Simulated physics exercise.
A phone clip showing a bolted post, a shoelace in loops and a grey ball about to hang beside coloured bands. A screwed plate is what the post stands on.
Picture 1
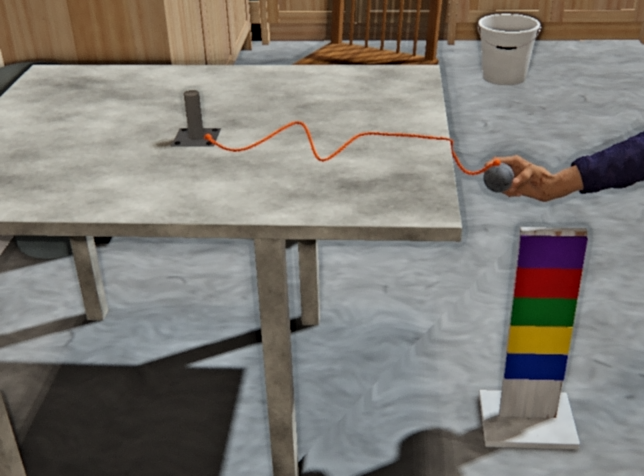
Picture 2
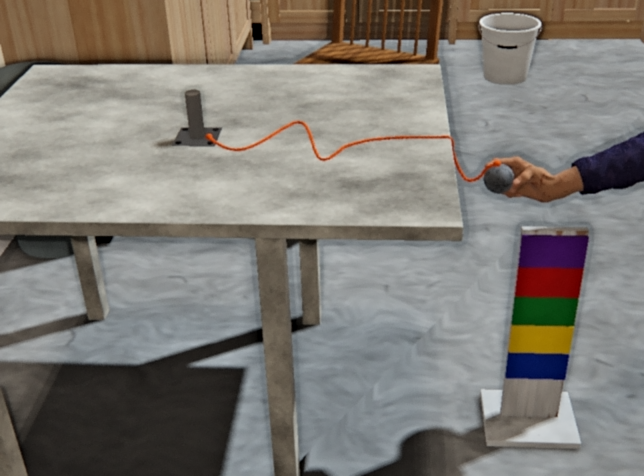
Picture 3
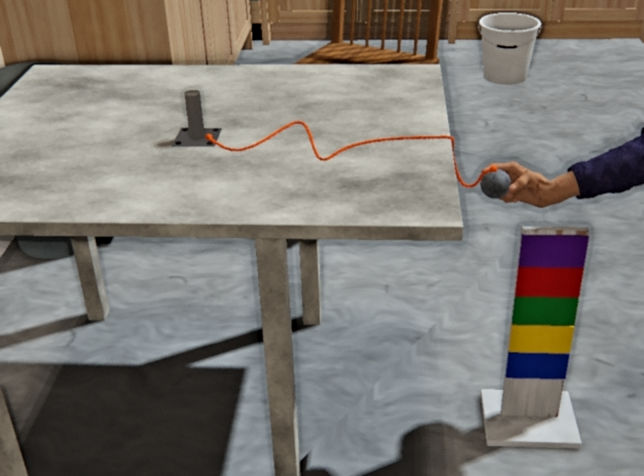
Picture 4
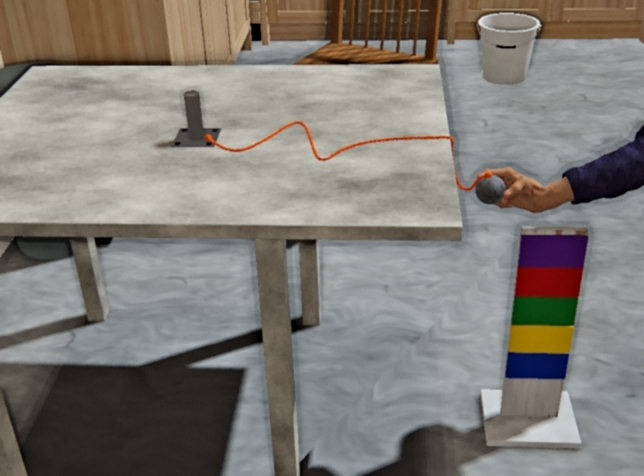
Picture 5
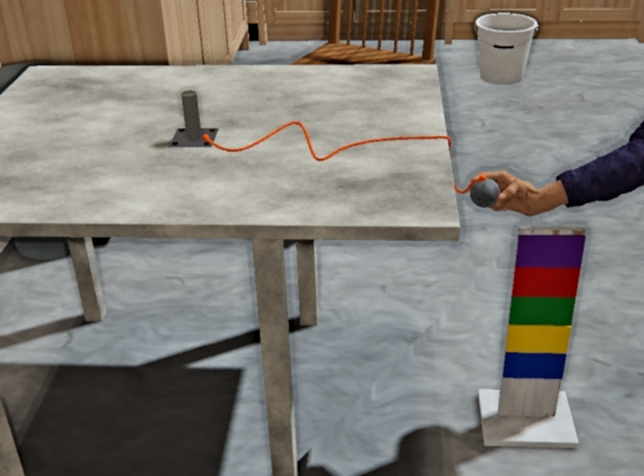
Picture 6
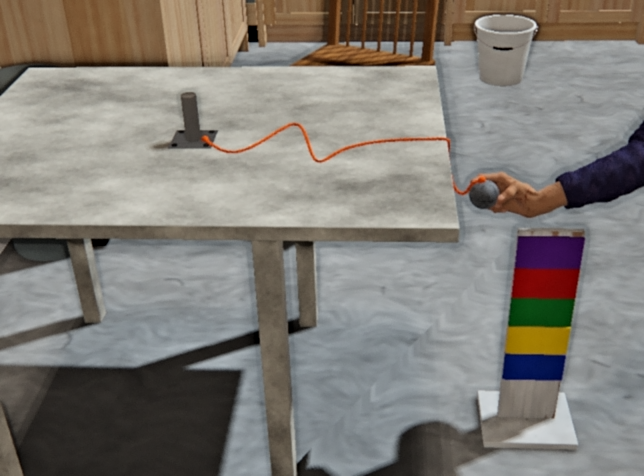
In a room with a grey table, a hand holds a grey ball tied to a loosely curving orange cord beyond the table's right edge, above a colour-banded stand, and moves it slightly down and left.
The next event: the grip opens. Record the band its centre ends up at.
Centre ends at yellow.
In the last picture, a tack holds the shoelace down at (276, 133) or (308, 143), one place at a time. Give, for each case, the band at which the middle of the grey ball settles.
In order: Green; red.
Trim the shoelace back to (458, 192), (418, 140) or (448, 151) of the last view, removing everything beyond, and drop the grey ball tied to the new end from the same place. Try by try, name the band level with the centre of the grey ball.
For the first: Green; for the second: Purple; for the third: Red.
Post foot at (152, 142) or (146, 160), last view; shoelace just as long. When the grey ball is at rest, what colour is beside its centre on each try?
Try one - green; try two - green.
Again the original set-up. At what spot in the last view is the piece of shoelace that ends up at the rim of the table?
It's the piece you see at (330, 157).
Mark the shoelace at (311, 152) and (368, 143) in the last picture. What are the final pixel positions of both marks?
At (409, 137), then (445, 182).
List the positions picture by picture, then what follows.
The first frame shows grey ball (498, 178); purple (552, 254); red (548, 284); green (544, 313); yellow (540, 341); blue (536, 368).
The second frame shows grey ball (499, 179); shoelace through (231, 150) (292, 124) (315, 150) (368, 141) (447, 138).
The third frame shows grey ball (495, 184).
The fourth frame shows grey ball (490, 190); shoelace through (231, 150) (291, 125) (314, 150) (371, 142) (449, 141).
The fifth frame shows grey ball (485, 193).
The sixth frame shows grey ball (484, 195); shoelace through (227, 152) (288, 126) (311, 152) (368, 143) (446, 143).
Soon after, ball near (471, 322); level with green.
Then, ball near (416, 323); level with yellow.
Further on, ball near (443, 325); level with yellow.
At rest, ball near (435, 327); level with yellow. At yellow.
